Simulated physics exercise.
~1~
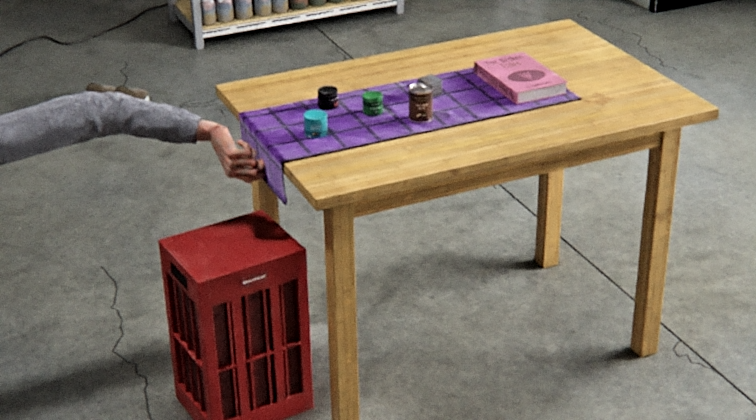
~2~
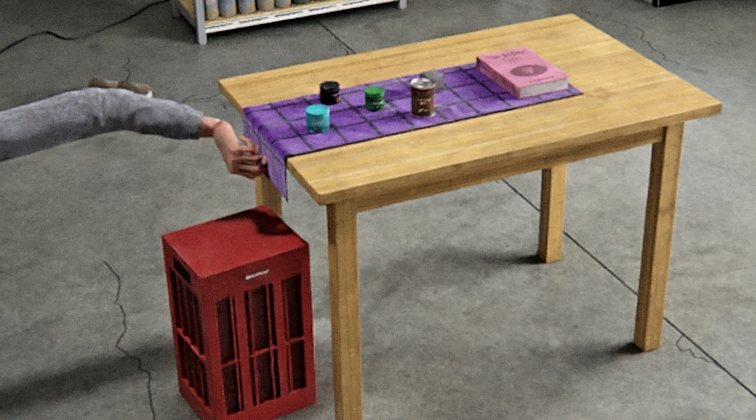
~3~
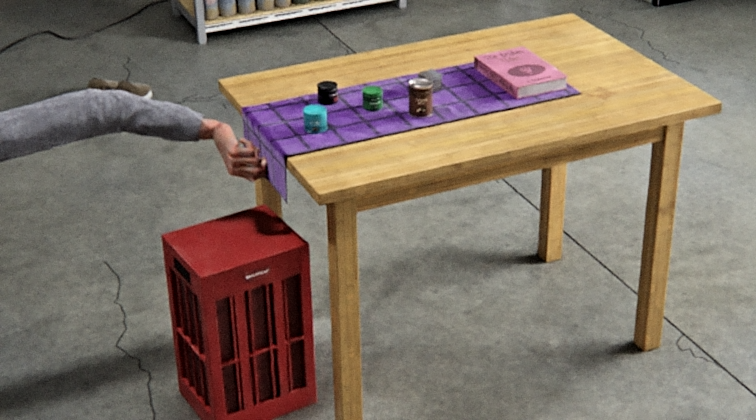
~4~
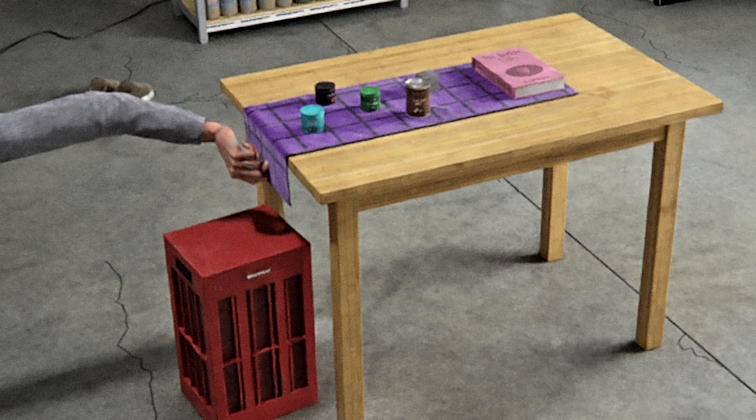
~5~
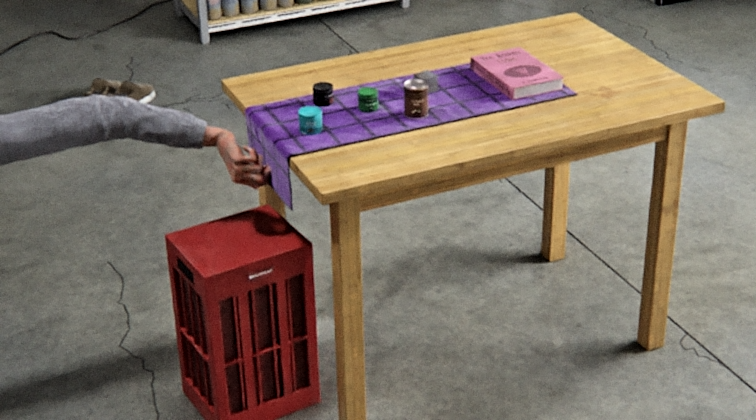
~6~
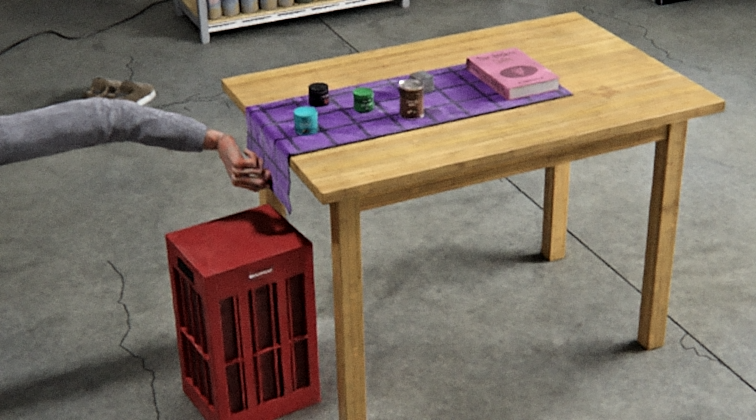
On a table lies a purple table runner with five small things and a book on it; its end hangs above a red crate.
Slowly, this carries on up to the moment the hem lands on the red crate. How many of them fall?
Lost: One.
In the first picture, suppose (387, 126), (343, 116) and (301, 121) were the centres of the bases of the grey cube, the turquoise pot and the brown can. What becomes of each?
Looking at each one, the grey cube remains in position, the turquoise pot remains in position and the brown can drops away.
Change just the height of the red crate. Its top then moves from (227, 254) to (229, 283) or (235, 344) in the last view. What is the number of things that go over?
Going over the edge would be 2 and 4.
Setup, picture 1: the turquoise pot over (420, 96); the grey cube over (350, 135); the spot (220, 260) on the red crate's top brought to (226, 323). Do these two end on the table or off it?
The turquoise pot stays aboard, and the grey cube does not stay aboard.
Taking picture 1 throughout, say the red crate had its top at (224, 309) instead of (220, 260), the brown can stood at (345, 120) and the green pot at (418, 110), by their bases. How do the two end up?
Observed: Brown can departs; green pot remains seated.
Early on, hem on the crate; turquoise pot gone.
Finally, hem on the crate; turquoise pot gone. The answer is one.
